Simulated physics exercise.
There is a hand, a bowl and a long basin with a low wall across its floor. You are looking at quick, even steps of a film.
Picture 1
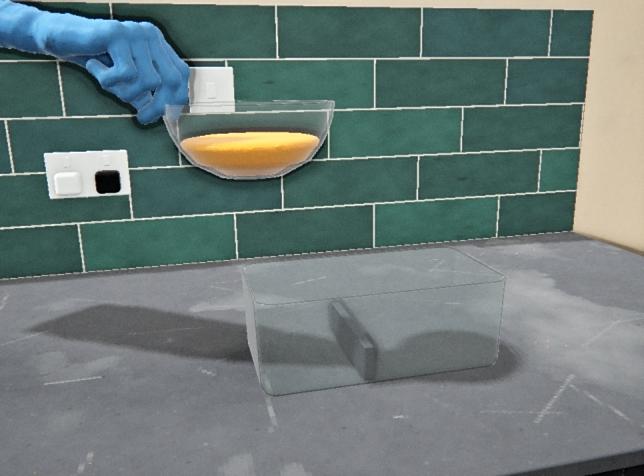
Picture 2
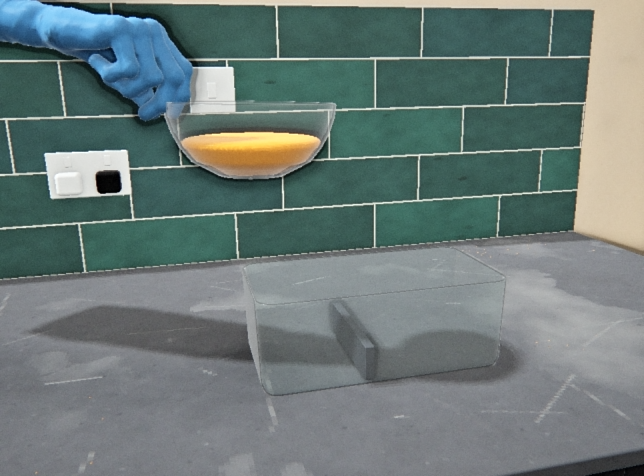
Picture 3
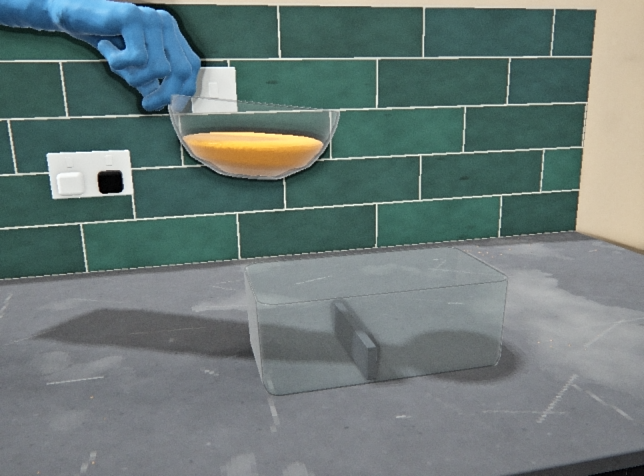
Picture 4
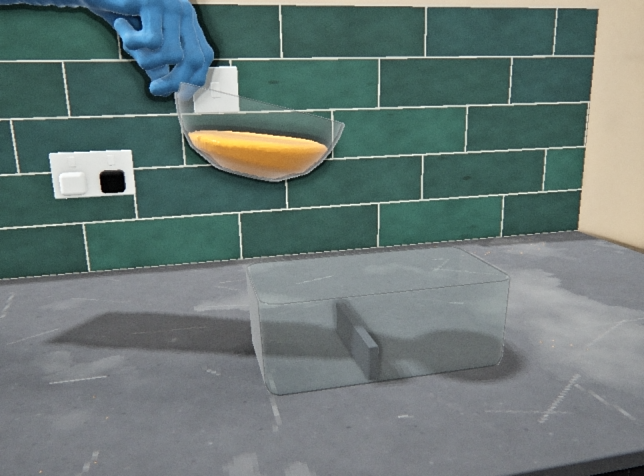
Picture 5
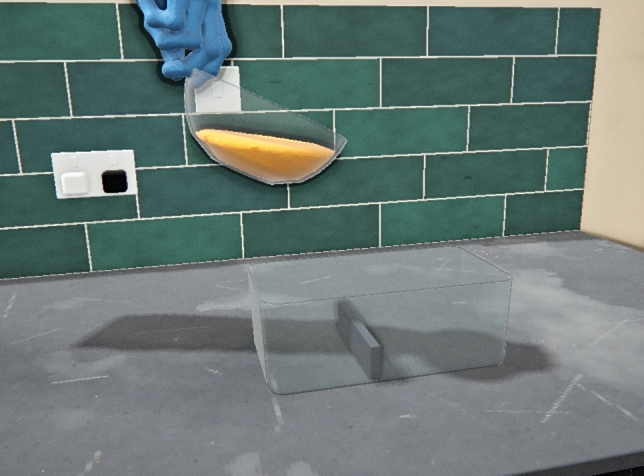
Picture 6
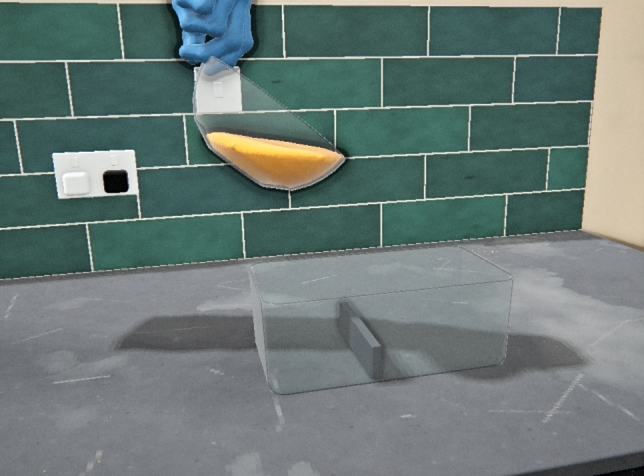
We see a blue-gloved hand holding a clear bowl of orange juice above a long transparent basin with a low wall across its floor, then steadily tilting the bowl down to the right as the juice shifts toward its rim.
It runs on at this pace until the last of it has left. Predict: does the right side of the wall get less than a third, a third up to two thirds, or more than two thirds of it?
It gets a third up to two thirds.
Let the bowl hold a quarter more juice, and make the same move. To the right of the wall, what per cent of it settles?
About 60 %.
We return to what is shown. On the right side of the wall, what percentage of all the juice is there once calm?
That works out to roughly 60 percent.
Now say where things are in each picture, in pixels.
It leans 0°; its right rim is at (331, 103); the juice meets the walls at (179, 142) and (318, 136); the long basin's rim runs from (248, 285) to (478, 263); the wall's top is at (351, 324), in the first picture.
It leans 2°; its right rim is at (332, 106); the juice meets the walls at (180, 141) and (318, 138), in the second picture.
It leans 7°; its right rim is at (336, 113); the juice meets the walls at (182, 138) and (321, 140), in the third picture.
It leans 15°; its right rim is at (340, 125); the juice meets the walls at (188, 134) and (325, 144), in the fourth picture.
It leans 26°; its right rim is at (342, 141); the juice meets the walls at (195, 133) and (331, 148), in the fifth picture.
It leans 39°; its right rim is at (340, 160); the juice meets the walls at (206, 135) and (337, 152), in the sixth picture.
A moment on, the bowl is tipped on its side and 5 per cent is still to pour, 3 is left of the wall and 46 right of it.
Next, the bowl is tipped right over and 0 per cent is still to pour, 33 is left of the wall and 60 right of it.
Then the bowl is tipped right over and 0 per cent is still to pour, 35 is left of the wall and 60 right of it.
Later the bowl is tipped right over and 0 per cent is still to pour, 35 is left of the wall and 60 right of it.
Finally, 35 per cent lies left of the wall, 60 right of it and 5 outside.
